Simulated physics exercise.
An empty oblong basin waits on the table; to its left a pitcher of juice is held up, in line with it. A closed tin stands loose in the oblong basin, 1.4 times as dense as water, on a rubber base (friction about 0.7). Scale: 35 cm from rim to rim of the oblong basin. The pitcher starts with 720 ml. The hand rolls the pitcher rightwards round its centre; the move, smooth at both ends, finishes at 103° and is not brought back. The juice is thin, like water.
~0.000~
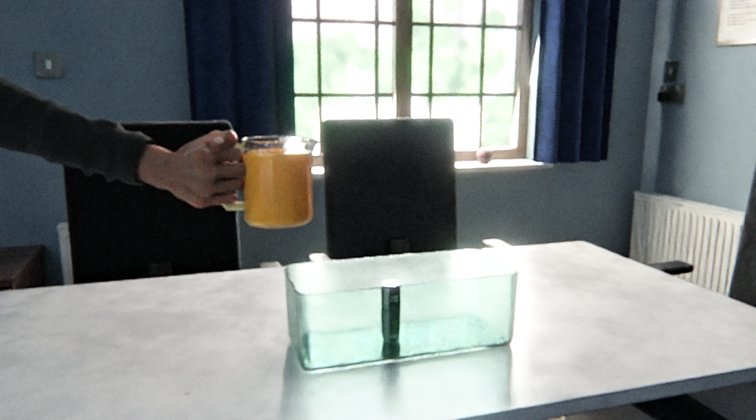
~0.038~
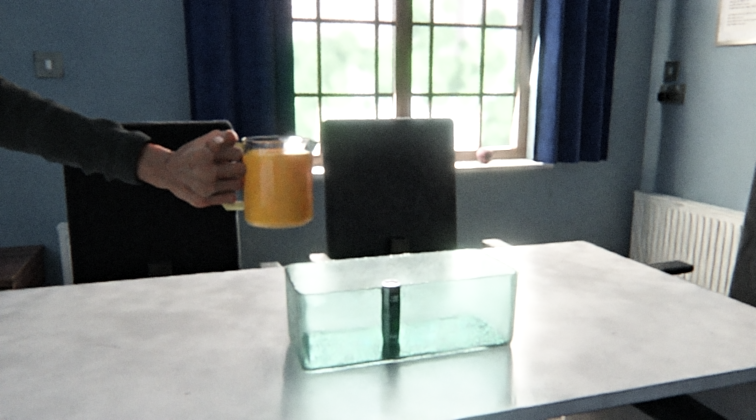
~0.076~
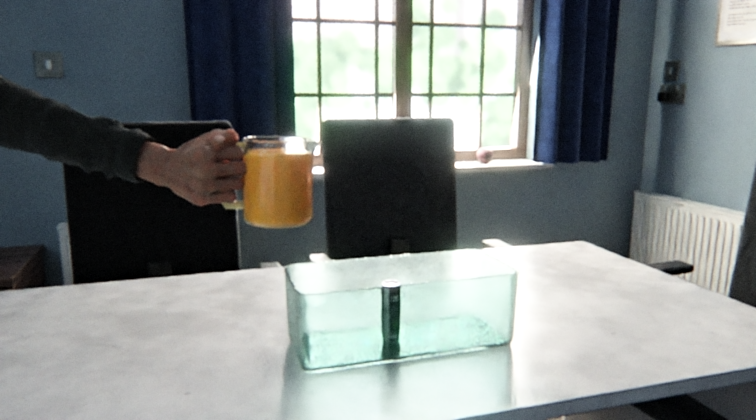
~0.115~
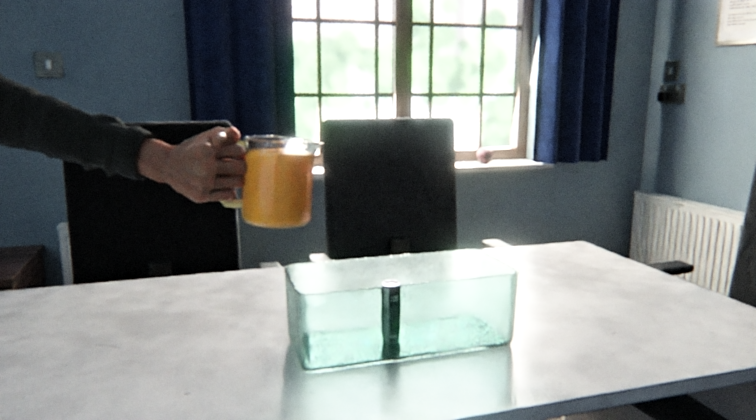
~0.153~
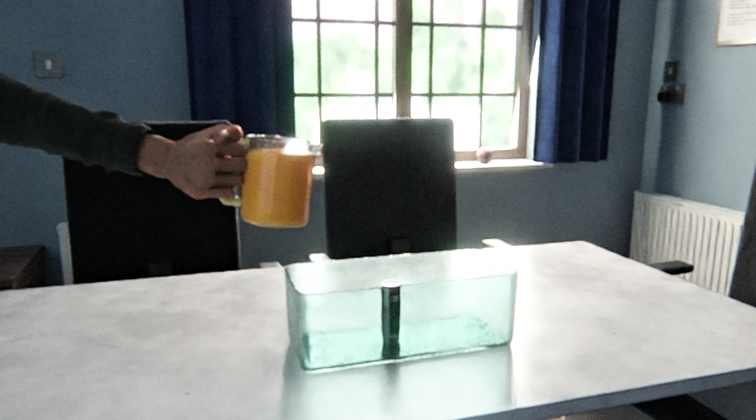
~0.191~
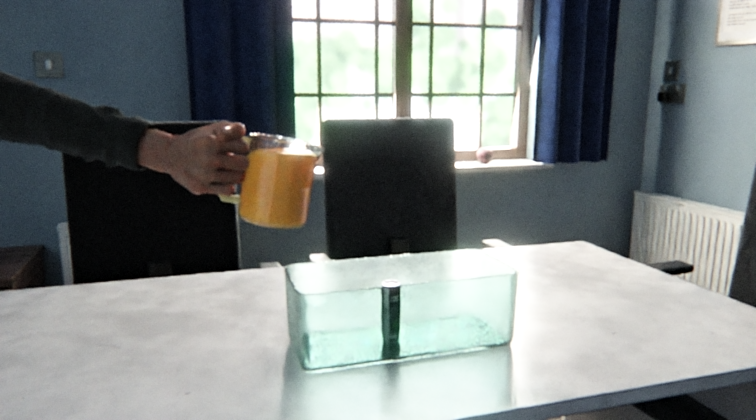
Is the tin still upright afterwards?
It falls.
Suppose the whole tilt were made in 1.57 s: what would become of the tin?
Then it goes over.
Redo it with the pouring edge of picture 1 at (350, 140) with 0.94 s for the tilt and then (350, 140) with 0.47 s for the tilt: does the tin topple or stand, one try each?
First it stays up; then it keeps standing.
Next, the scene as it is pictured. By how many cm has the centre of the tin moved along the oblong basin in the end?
About 8.5 cm.
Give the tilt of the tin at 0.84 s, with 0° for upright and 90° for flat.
About 10°.
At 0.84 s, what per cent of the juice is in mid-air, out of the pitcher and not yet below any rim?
Near 24 in a hundred.
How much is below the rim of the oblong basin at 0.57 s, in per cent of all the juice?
Near 2 in a hundred.
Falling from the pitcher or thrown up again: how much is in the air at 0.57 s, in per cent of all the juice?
Some 14 per cent.
After 0.57 s the tilt is 68° and 84 per cent is still to pour; the tin stands where it began.
After 0.84 s the tilt is 100° and 34 per cent is still to pour; the tin leans 12°.
After 1.13 s the tilt is 103° and 6 per cent is still to pour; the tin lies on its side.
After 1.44 s the tilt is 103° and 0 per cent is still to pour; the tin lies on its side.
In the end the tin lies on its side.
